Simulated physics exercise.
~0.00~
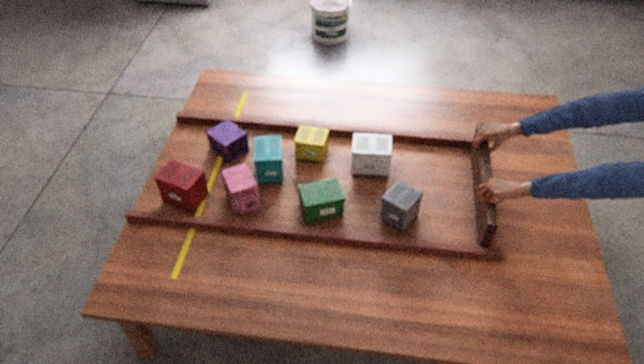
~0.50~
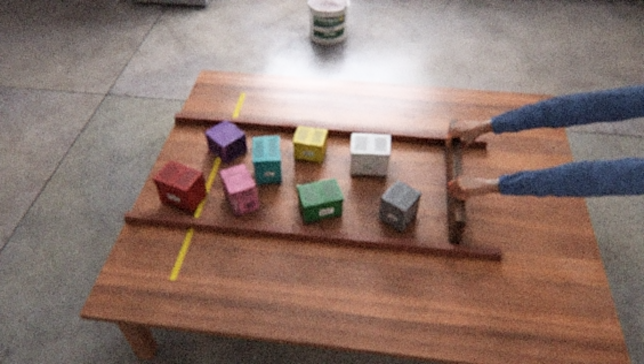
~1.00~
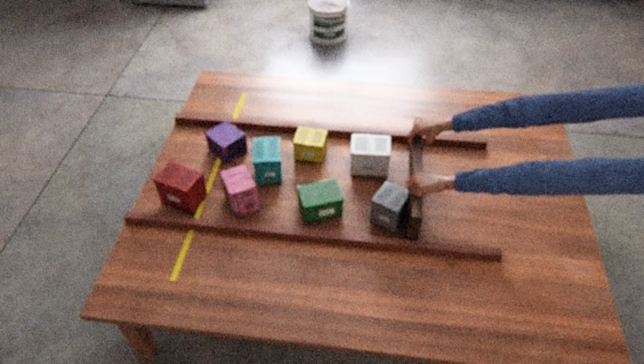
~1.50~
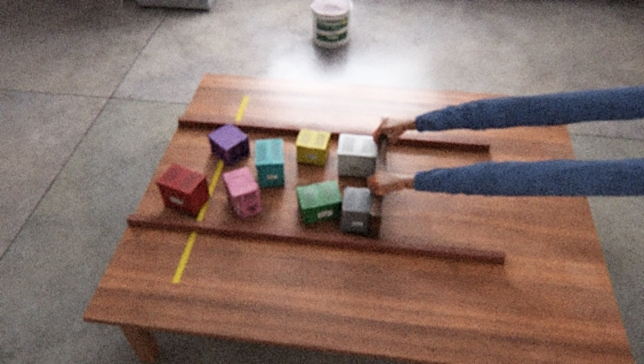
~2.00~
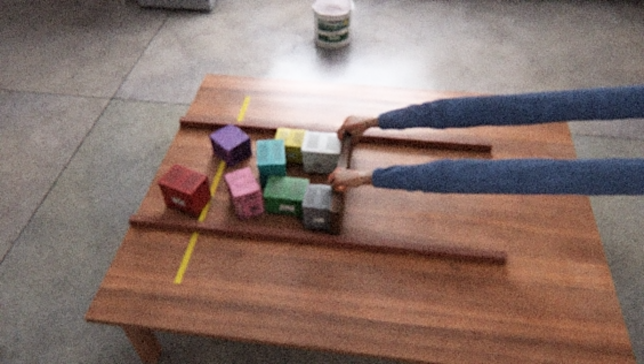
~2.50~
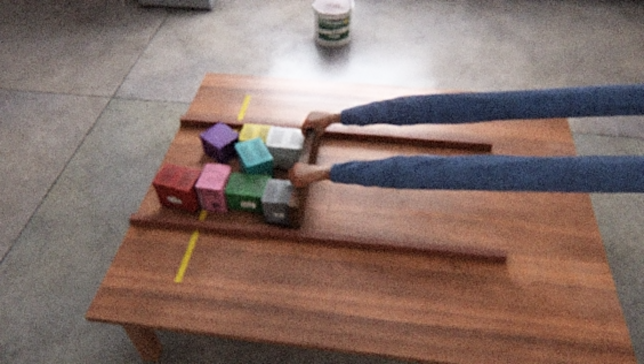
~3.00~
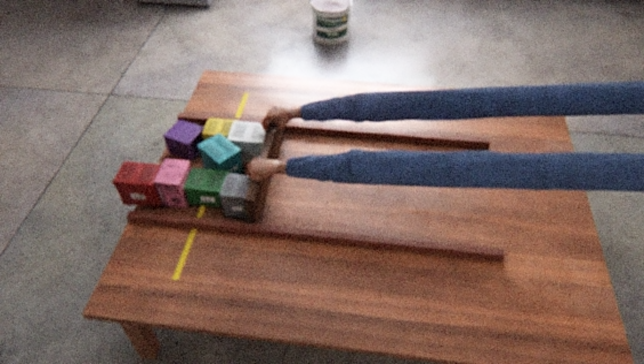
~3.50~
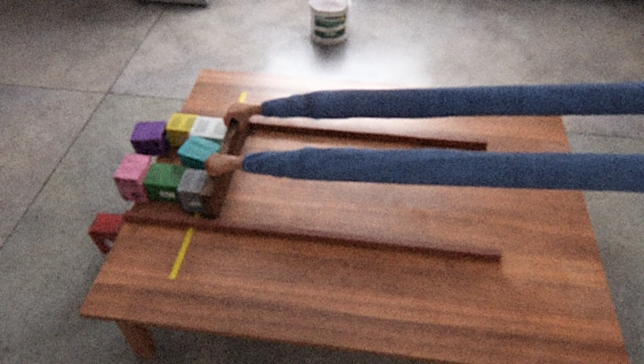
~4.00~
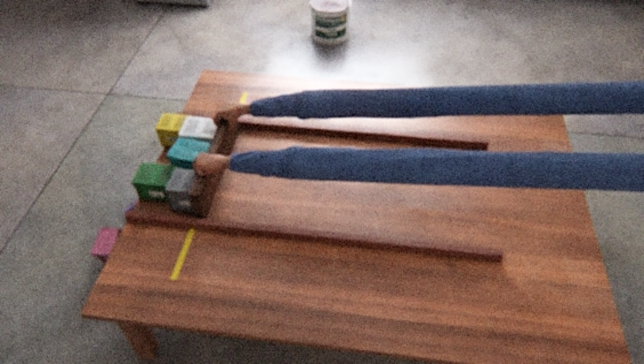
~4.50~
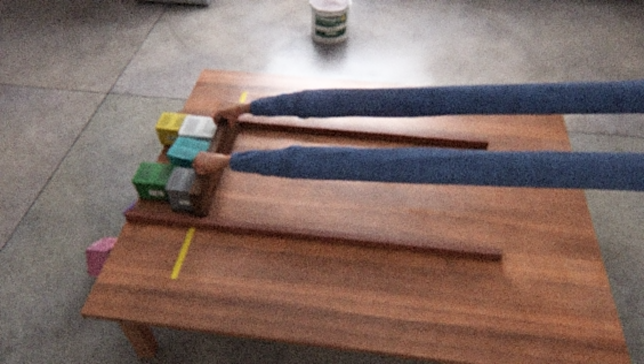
On a wooden table standing on a grey concrete floor, eight colourful boxes lie scattered between two rails, with a yellow tape line near the left end. Two blue-sleeved arms slide a plank leftward, reaching the grey box first and then the white one. The green, yellow, teal and pink boxes get bunched together, and the growing cluster shoves the red and purple boxes toward the left edge. The red box drops off first, followed by the purple and pink ones. The plank stops, leaving five boxes packed at the table's end.
